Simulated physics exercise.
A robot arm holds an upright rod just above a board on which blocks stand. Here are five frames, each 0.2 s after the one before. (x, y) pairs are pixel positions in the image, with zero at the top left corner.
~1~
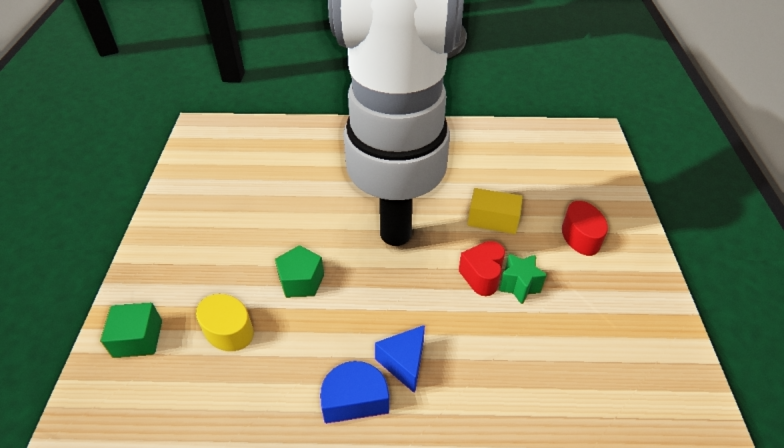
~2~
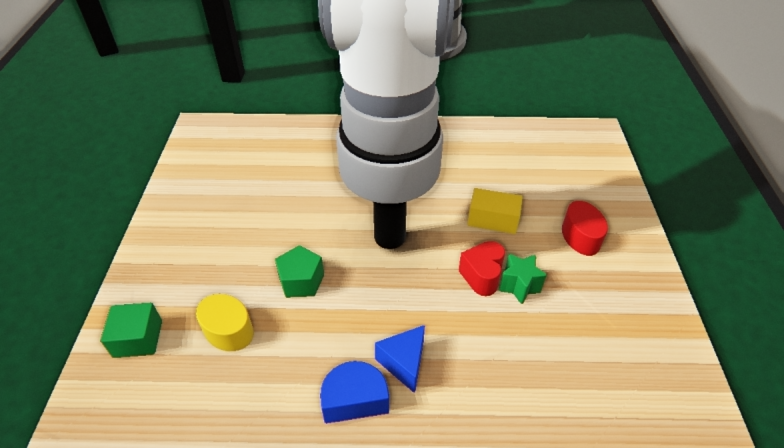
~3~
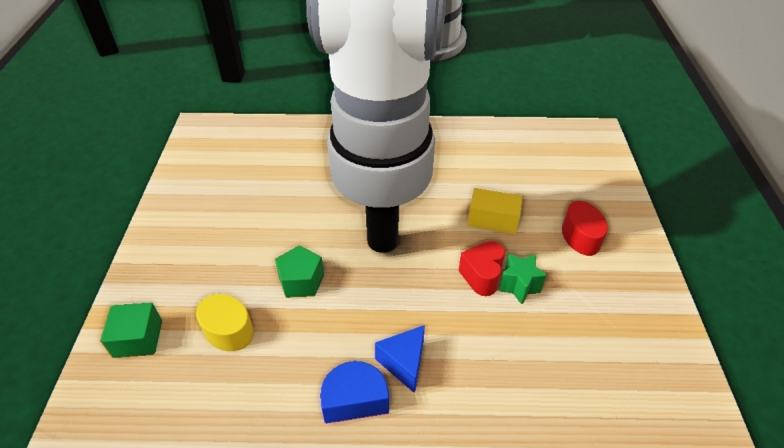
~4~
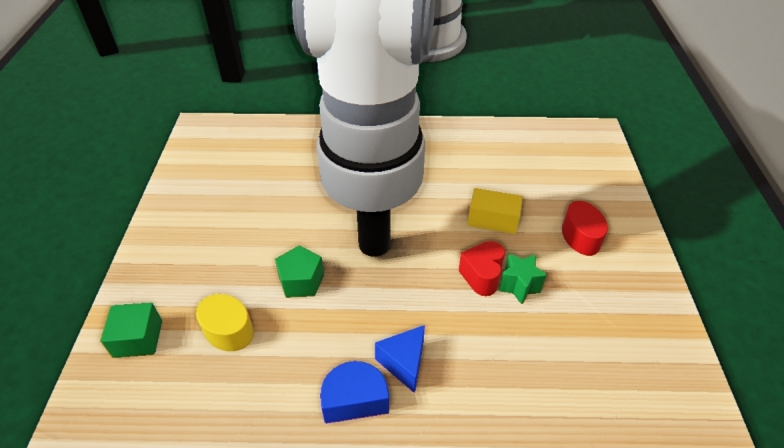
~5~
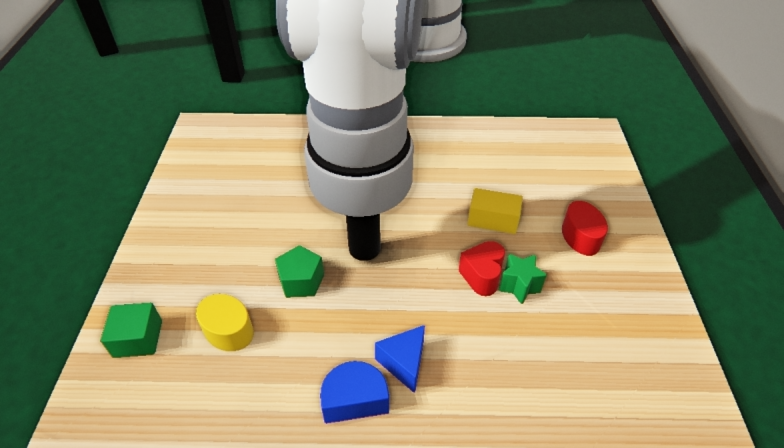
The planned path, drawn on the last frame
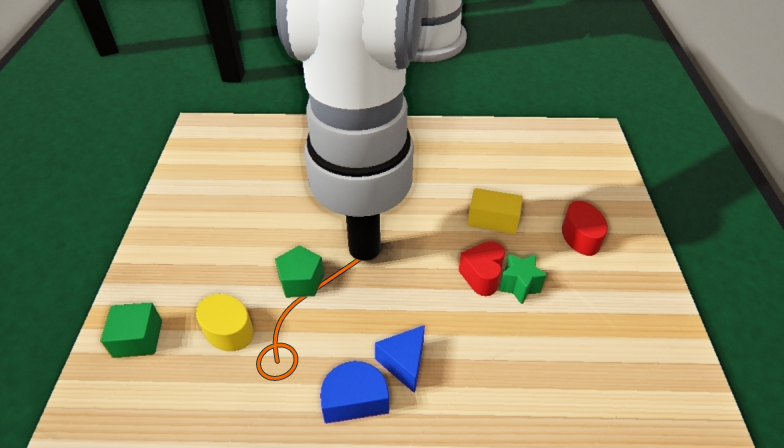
A robot arm holding an upright black rod moved slowly a short way left and slightly toward the viewer over a wooden board, while the scattered red, green, blue and yellow blocks stayed still.
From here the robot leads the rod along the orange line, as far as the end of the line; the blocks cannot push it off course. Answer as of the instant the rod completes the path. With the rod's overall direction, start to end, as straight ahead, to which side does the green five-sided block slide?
Off to the right side.
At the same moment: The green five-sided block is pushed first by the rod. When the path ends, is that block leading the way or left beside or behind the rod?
It slides aside on the way.
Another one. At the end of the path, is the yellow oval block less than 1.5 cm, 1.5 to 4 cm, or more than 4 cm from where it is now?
I'd go with under 1.5 cm for this block.
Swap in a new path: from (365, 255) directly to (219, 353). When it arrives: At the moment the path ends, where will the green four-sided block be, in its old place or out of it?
It is still on its spot.
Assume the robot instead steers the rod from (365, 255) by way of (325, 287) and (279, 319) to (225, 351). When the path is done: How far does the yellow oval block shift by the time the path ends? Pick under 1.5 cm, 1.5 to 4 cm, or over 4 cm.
Shift of 1.5 to 4 cm.
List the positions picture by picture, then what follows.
In the first frame, rod's lower end at (396, 235); yellow oval block at (222, 313); green five-sided block at (298, 263).
In the second frame, rod at (390, 238); blocks still.
In the third frame, rod at (383, 241); blocks still.
In the fourth frame, rod at (374, 245); blocks still.
In the fifth frame, rod at (365, 249); yellow oval block at (222, 313); green five-sided block at (298, 263).
Drawn move, from (365, 255) by way of (325, 282) and (285, 314) to (277, 361).
On the path given first. One third of the way, rod at (323, 277); green five-sided block at (279, 270), turned 15° clockwise.
Two thirds of the way, rod at (283, 308); green five-sided block at (250, 278), turned 75° clockwise.
At the end, rod at (276, 355); yellow oval block still; green five-sided block at (250, 278), turned 75° clockwise.
